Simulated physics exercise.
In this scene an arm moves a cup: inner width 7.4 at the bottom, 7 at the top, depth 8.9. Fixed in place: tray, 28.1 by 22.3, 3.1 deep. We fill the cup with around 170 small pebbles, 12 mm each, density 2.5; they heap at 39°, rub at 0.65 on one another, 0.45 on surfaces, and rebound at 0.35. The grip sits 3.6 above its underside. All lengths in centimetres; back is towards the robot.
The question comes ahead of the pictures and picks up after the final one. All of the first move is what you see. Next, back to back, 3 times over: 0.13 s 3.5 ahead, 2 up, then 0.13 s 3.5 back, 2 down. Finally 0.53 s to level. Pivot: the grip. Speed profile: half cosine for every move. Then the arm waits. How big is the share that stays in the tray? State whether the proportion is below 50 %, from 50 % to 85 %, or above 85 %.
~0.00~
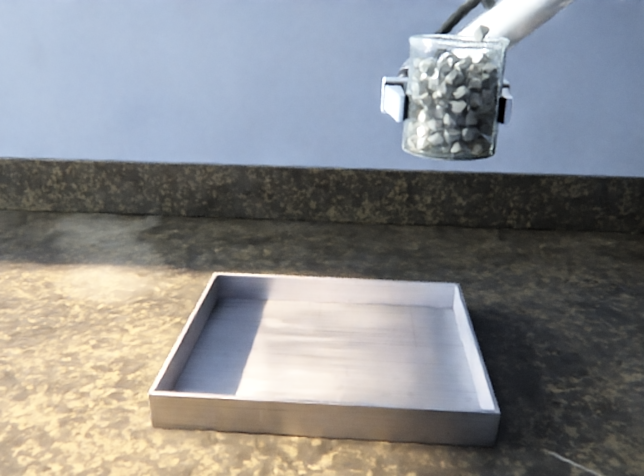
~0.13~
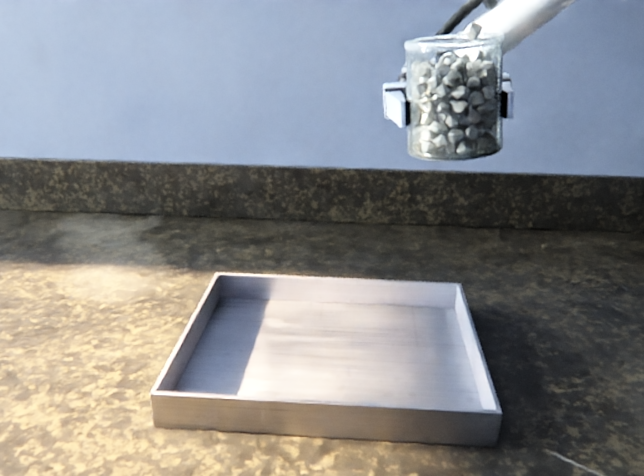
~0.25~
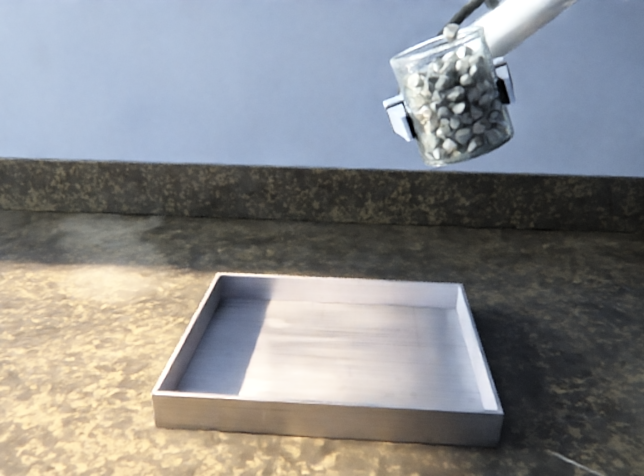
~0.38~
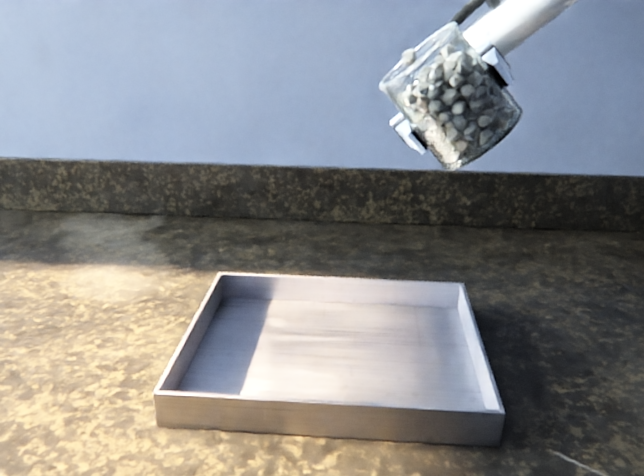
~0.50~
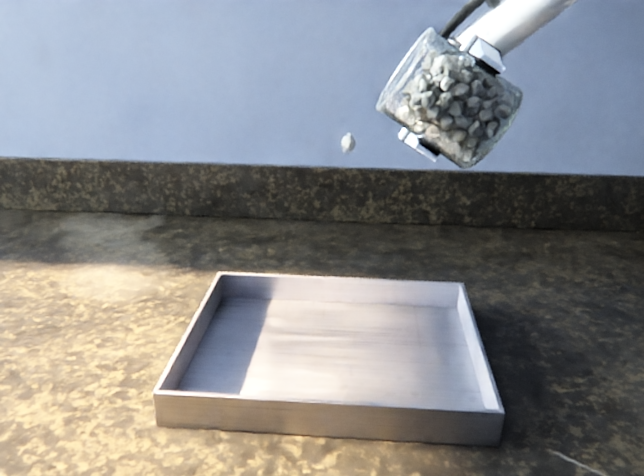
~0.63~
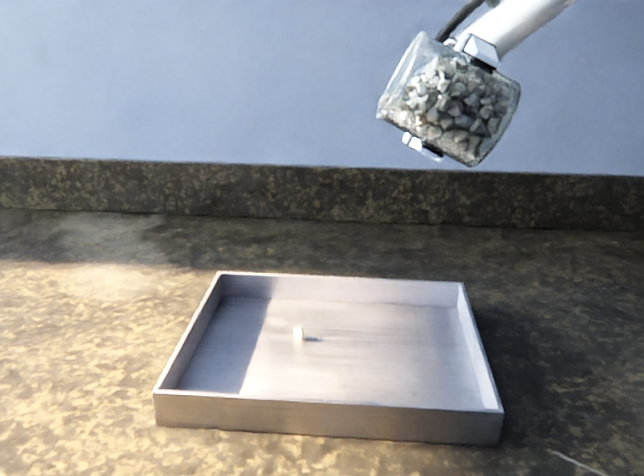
The proportion is below 50 %.
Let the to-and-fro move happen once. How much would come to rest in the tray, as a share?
Then roughly 15 percent.
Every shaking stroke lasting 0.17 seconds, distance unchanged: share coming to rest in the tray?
That would give around 5 per cent.
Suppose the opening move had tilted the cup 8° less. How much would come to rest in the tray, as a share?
Some 15 %.
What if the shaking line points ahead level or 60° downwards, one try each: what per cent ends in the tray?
Some 15 and 0 per cent.
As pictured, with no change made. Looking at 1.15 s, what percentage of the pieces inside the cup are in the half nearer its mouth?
45 per cent.
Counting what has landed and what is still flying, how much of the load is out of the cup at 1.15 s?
I'd put it at some 20 per cent at that point.
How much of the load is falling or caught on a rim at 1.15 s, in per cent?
Roughly 7 percent.
After 1.15 s, tilted 64° forward, highest piece 28 above the table; 134 in the cup, 20 in the tray, 12 in flight or on a rim.
After 1.68 s, tilted 31° forward, highest piece 29 above the table; 117 in the cup, 45 in the tray, 4 in flight or on a rim.
After 2.14 s, level, highest piece 30 above the table; 117 in the cup, 49 in the tray.
After 3.19 s, level, highest piece 30 above the table; 117 in the cup, 49 in the tray.
In the end, 117 in the cup, 49 in the tray. That is 30 % in the tray.
